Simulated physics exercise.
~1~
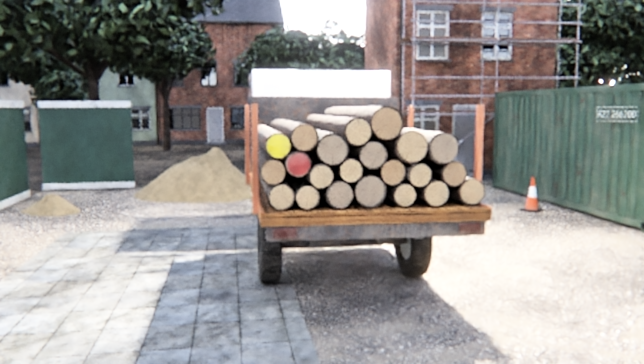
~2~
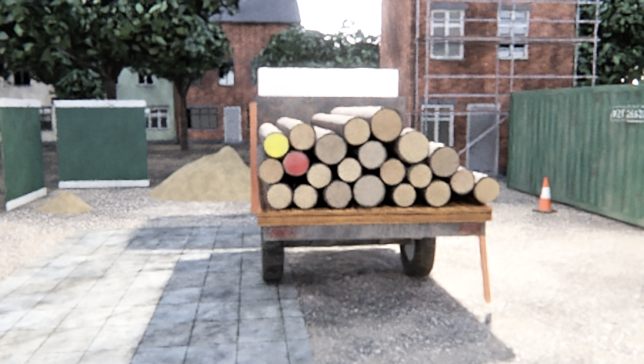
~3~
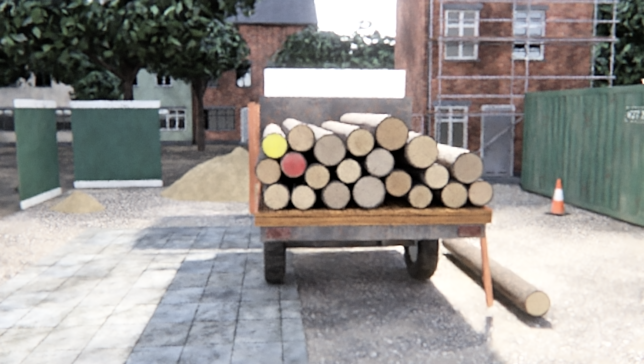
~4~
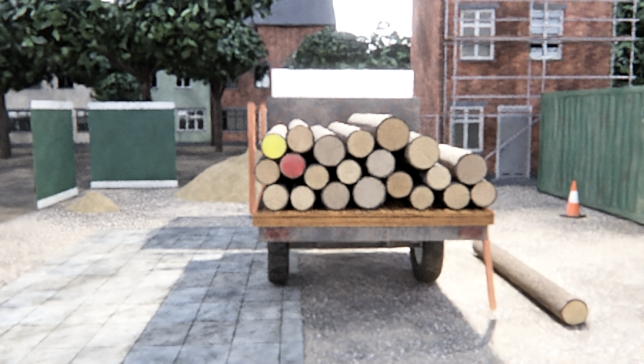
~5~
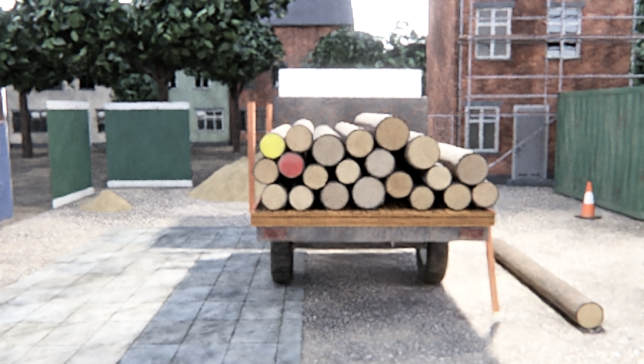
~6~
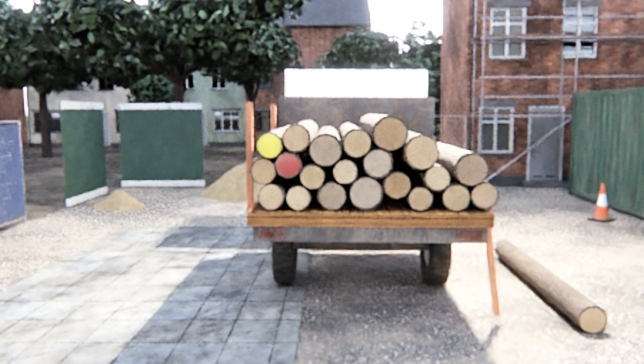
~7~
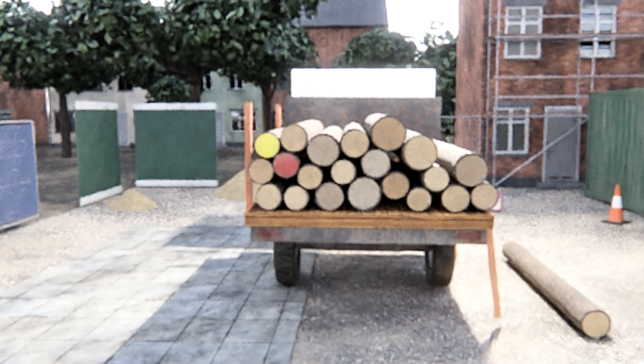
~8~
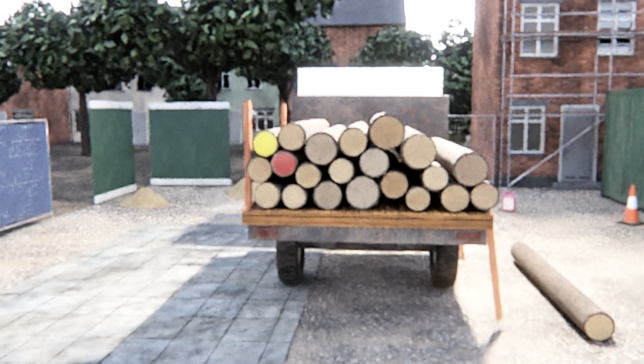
In a gravel and paved yard with brick buildings, trees and green fencing behind, a flatbed lorry is seen from its tail end. Its wooden deck carries a stack of timber poles held by orange posts on both sides, with a yellow-ended pole and a red-ended one at the left, and a traffic cone standing to the right. The right-hand posts swing down and hang below the deck. One plain pole drops off that side and rolls a little way out on the gravel as the view drifts slightly sideways. The remaining poles settle slightly and stay aboard, the yellow and red ones among them.
